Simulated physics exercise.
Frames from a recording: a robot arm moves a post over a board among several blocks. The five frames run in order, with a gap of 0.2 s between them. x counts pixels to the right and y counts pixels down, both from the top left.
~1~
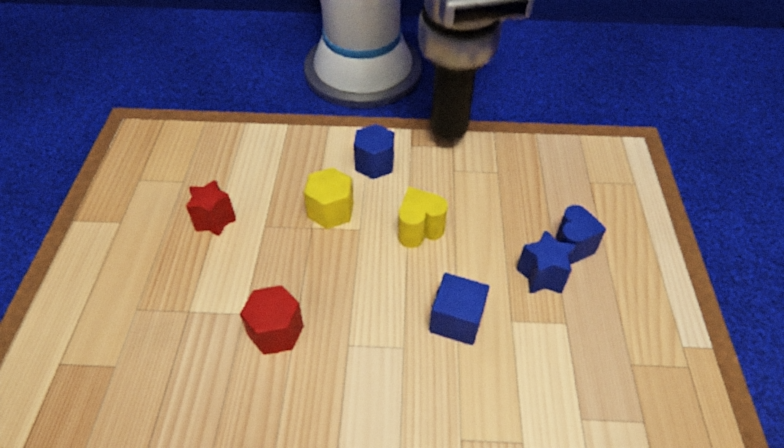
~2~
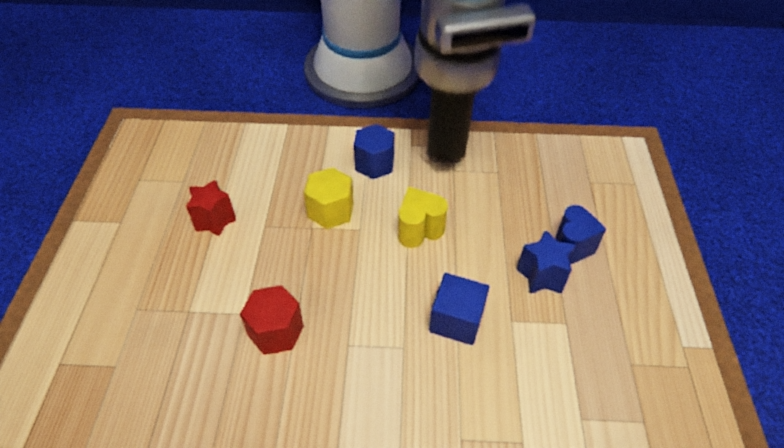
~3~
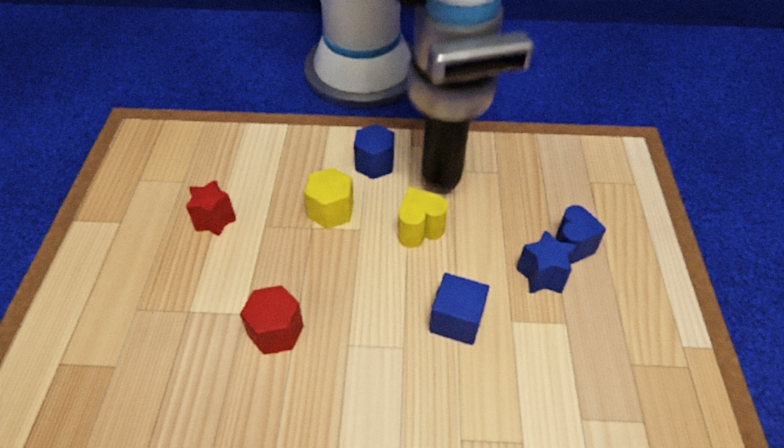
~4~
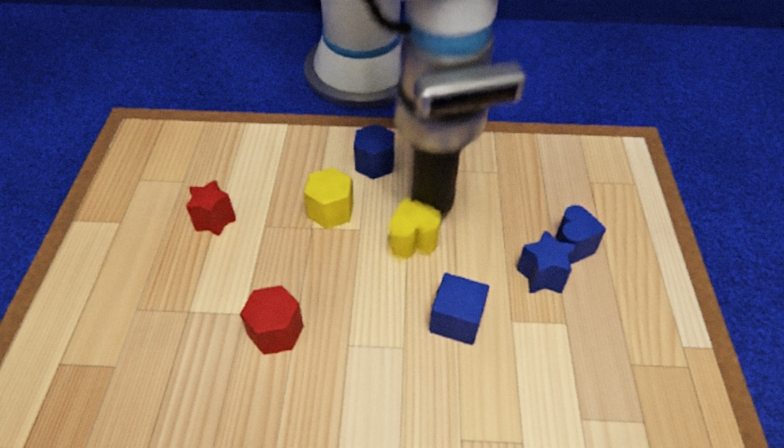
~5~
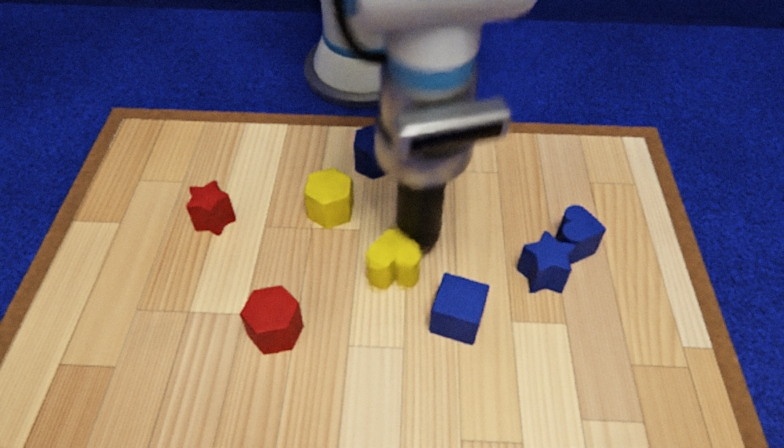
Robot arm lowering its dark post across a wooden board and pushing a yellow heart block toward the lower left.
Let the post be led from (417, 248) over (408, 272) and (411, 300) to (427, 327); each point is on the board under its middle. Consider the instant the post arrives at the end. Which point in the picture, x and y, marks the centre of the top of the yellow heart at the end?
Somewhere near (369, 290).
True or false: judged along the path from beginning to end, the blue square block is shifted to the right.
False - the claim does not hold.
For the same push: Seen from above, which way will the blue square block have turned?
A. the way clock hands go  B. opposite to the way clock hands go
(B)
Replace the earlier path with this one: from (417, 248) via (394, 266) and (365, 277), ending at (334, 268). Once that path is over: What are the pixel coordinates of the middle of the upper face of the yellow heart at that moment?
Its top face will be centred at roughly (350, 289).
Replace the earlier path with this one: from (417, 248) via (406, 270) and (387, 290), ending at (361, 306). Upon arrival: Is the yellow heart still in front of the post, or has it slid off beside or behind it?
It is driven along in front.
The first path, step by step. Halfway along, post (408, 274); yellow heart (371, 285), turned 20° clockwise.
At the end, post (429, 315); yellow hexagon unmoved; yellow heart (369, 290), turned 35° clockwise; blue square block (481, 309), turned 25° anticlockwise.
